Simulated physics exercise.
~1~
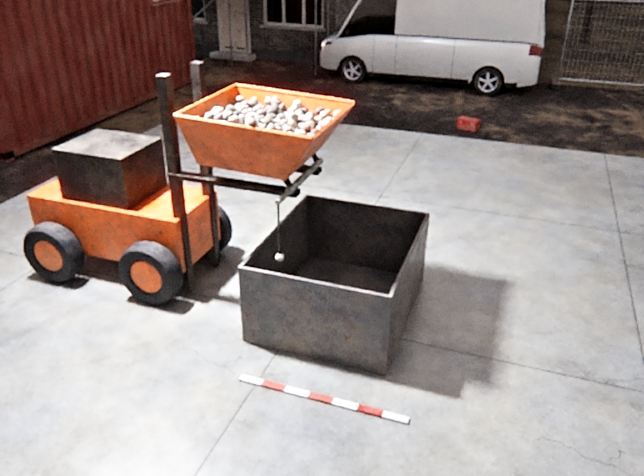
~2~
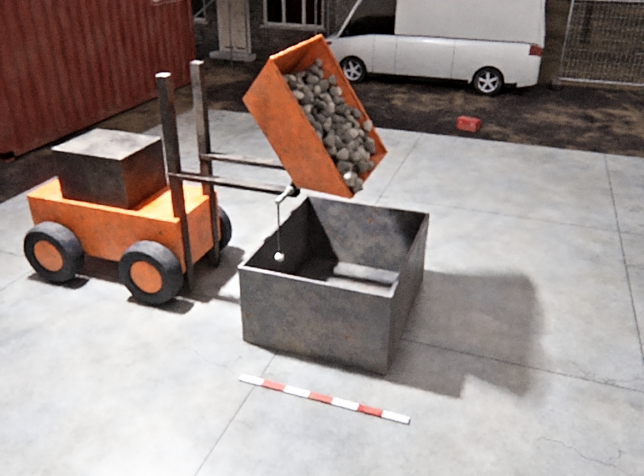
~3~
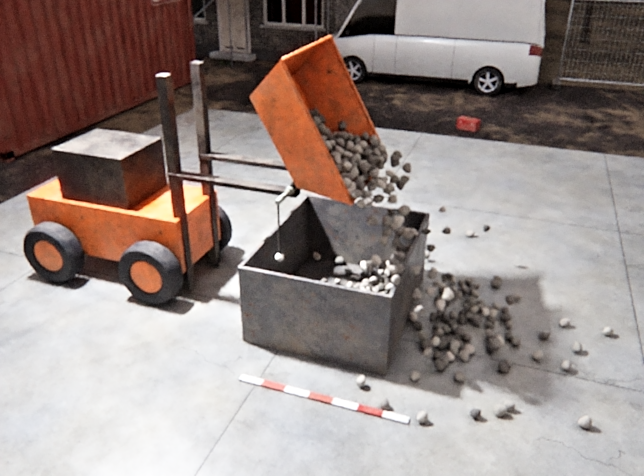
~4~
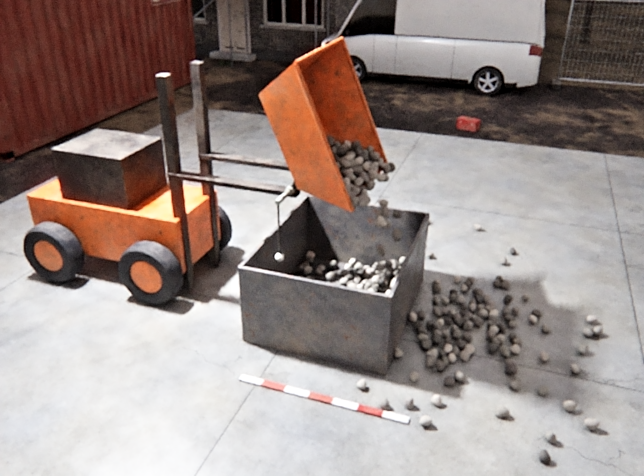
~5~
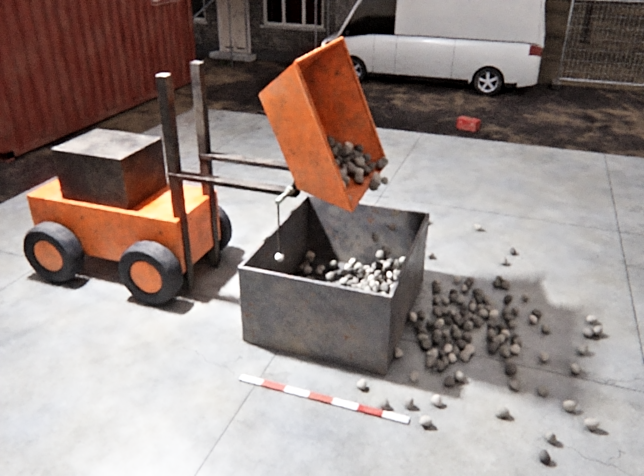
Orange skip on a fork truck tipping grey cobbles into a dark bin, many spilling onto concrete, some staying in the skip.
